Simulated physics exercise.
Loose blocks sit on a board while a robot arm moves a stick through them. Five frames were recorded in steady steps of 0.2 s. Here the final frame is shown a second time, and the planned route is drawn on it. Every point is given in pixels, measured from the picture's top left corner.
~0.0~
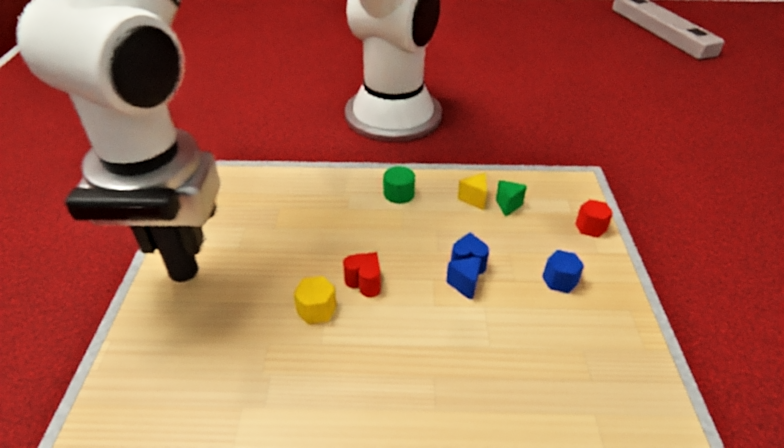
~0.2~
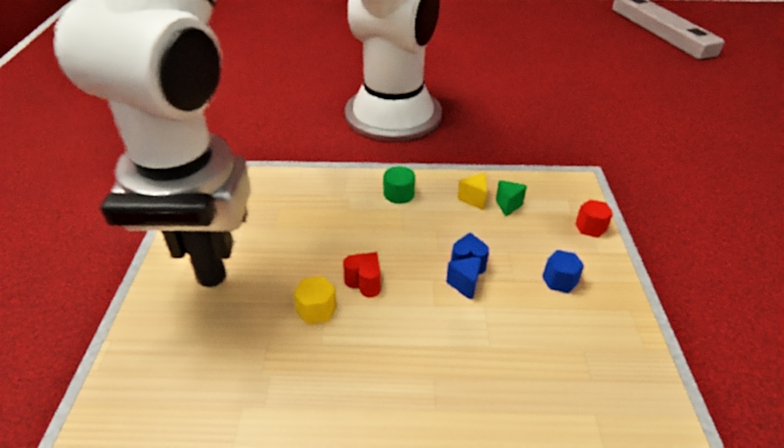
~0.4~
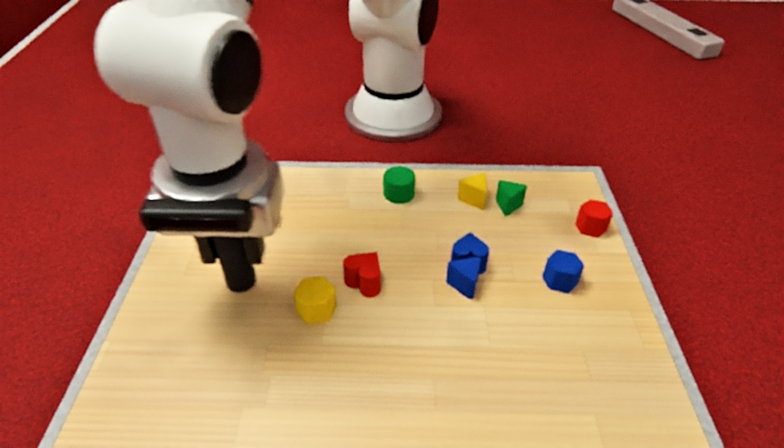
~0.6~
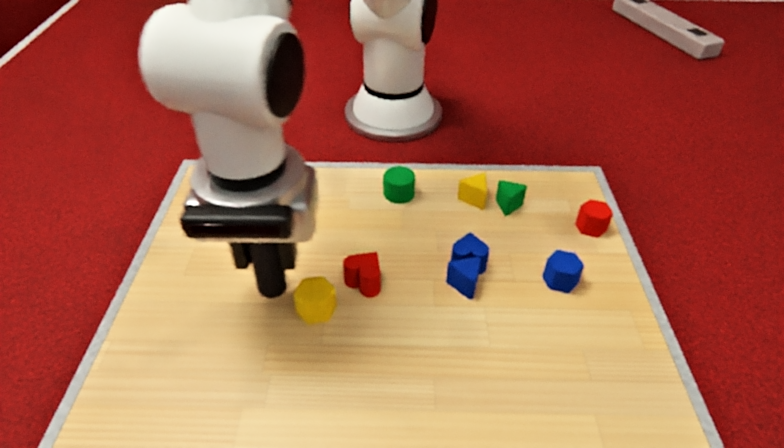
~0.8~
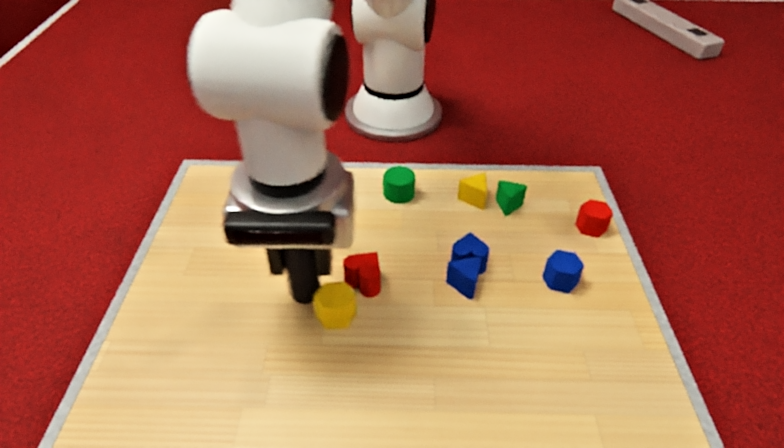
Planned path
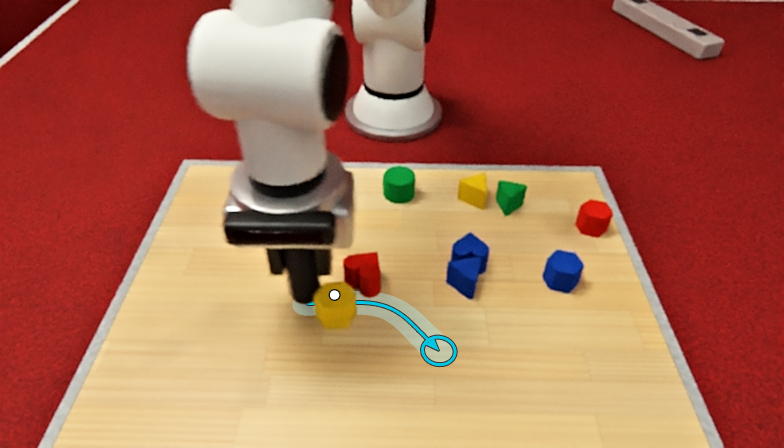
A white robot arm holding a short black stick glides steadily rightward over a pale wooden board on a red floor, seen from above the front by a still camera. Near the stick sit a yellow hexagonal block and a red heart, with blue, green, yellow and red blocks farther right and back, beneath a second, motionless arm. The stick reaches the yellow hexagon and nudges it slightly right.
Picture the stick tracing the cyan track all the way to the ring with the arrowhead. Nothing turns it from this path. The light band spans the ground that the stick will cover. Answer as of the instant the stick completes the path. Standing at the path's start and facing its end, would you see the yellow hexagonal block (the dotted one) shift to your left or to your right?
My prediction: Rightwards.
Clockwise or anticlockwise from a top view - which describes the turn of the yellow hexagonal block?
My prediction: CW.
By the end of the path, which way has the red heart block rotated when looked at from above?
It ends up turned anticlockwise.
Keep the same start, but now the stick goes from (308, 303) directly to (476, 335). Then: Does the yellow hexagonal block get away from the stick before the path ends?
In short: Yes.
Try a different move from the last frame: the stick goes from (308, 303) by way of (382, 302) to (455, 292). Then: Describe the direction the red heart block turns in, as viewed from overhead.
The turn is anti-clockwise.
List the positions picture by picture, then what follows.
In the first frame, stick's lower end at (184, 272); yellow hexagonal block at (314, 290); red heart block at (364, 263); blue triangular piece at (468, 266).
In the second frame, stick at (212, 277); blocks still.
In the third frame, stick at (242, 282); blocks still.
In the fourth frame, stick at (273, 287); blocks still.
In the fifth frame, stick at (306, 293); yellow hexagonal block at (335, 295); red heart block at (364, 263); blue triangular piece at (468, 266).
Drawn move, from (308, 303) over (358, 302) and (404, 317) to (439, 351); the dot is on the yellow hexagonal block.
What follows on the original path. One third of the way, stick at (358, 292); yellow hexagonal block at (376, 306), turned 40° clockwise; red heart block at (367, 263), turned 15° anticlockwise.
Two thirds of the way, stick at (405, 306); yellow hexagonal block at (393, 324), turned 95° clockwise; red heart block at (372, 263), turned 35° anticlockwise.
At the end, stick at (440, 340); yellow hexagonal block at (394, 331), turned 115° clockwise; red heart block at (372, 263), turned 35° anticlockwise; blue triangular piece still.
